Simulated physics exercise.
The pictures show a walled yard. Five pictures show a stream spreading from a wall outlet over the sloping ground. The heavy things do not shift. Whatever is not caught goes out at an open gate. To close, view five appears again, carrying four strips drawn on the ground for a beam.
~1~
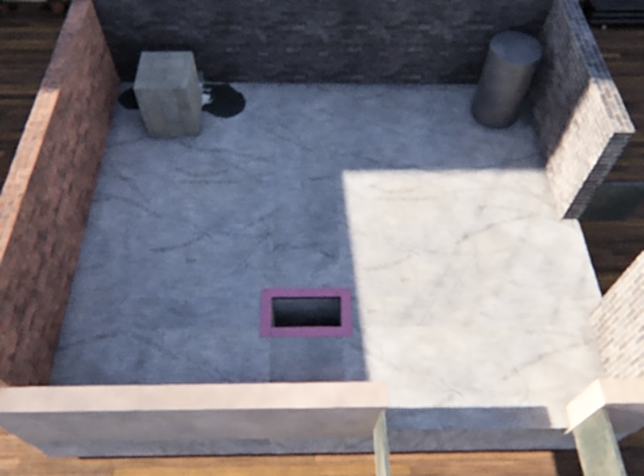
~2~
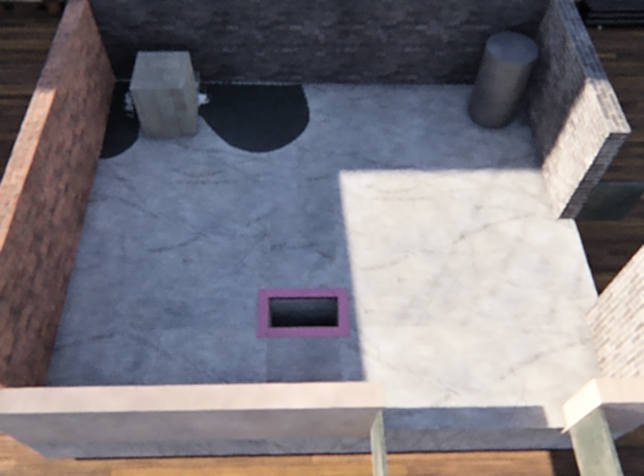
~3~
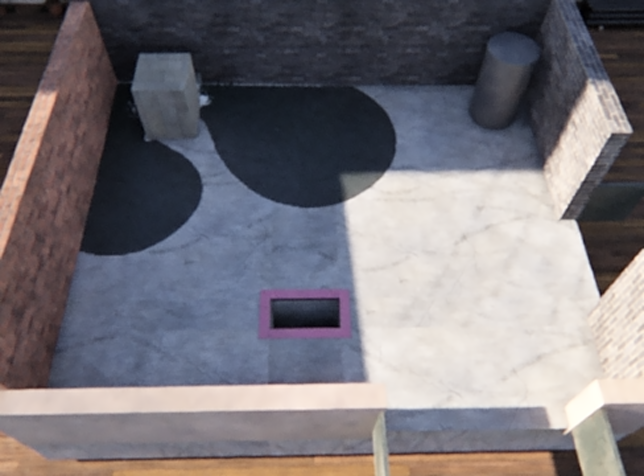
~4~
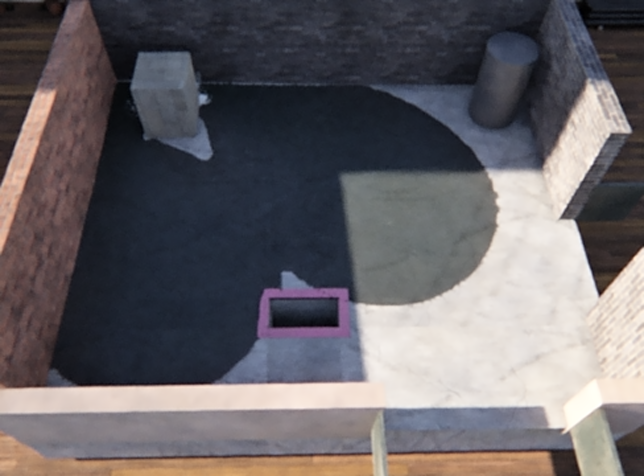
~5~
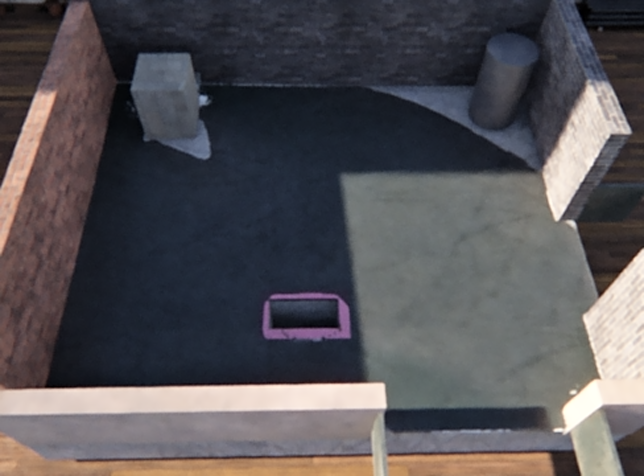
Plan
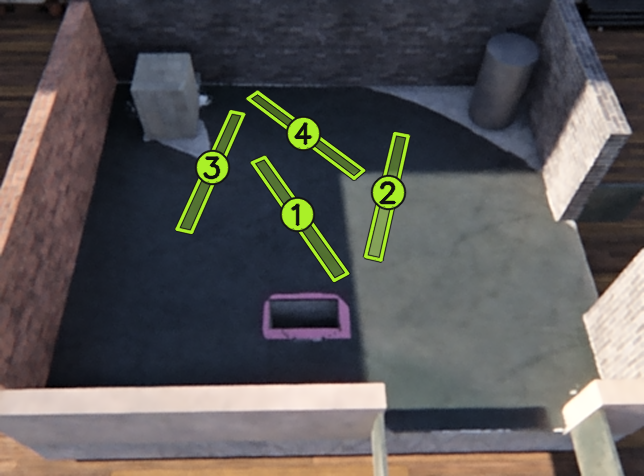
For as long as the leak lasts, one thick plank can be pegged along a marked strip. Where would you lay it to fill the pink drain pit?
Best: 2.
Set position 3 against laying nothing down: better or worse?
Worse.
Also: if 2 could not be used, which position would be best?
4.
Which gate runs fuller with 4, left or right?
The left gate.
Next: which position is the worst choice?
That would be 3.
On the marked copy, 1 from (258, 159) to (340, 276); 2 from (373, 258) to (401, 134); 3 from (184, 230) to (237, 113); 4 from (252, 95) to (358, 174).
If 1 is chosen, about 16 % of the stream goes into the pink drain pit, about 84 % out by the gates.
If 2 is chosen, about 42 % of the stream goes into the pink drain pit, about 58 % out by the gates.
If 3 is chosen, about 9 % of the stream goes into the pink drain pit, about 91 % out by the gates.
If 4 is chosen, about 26 % of the stream goes into the pink drain pit, about 74 % out by the gates.
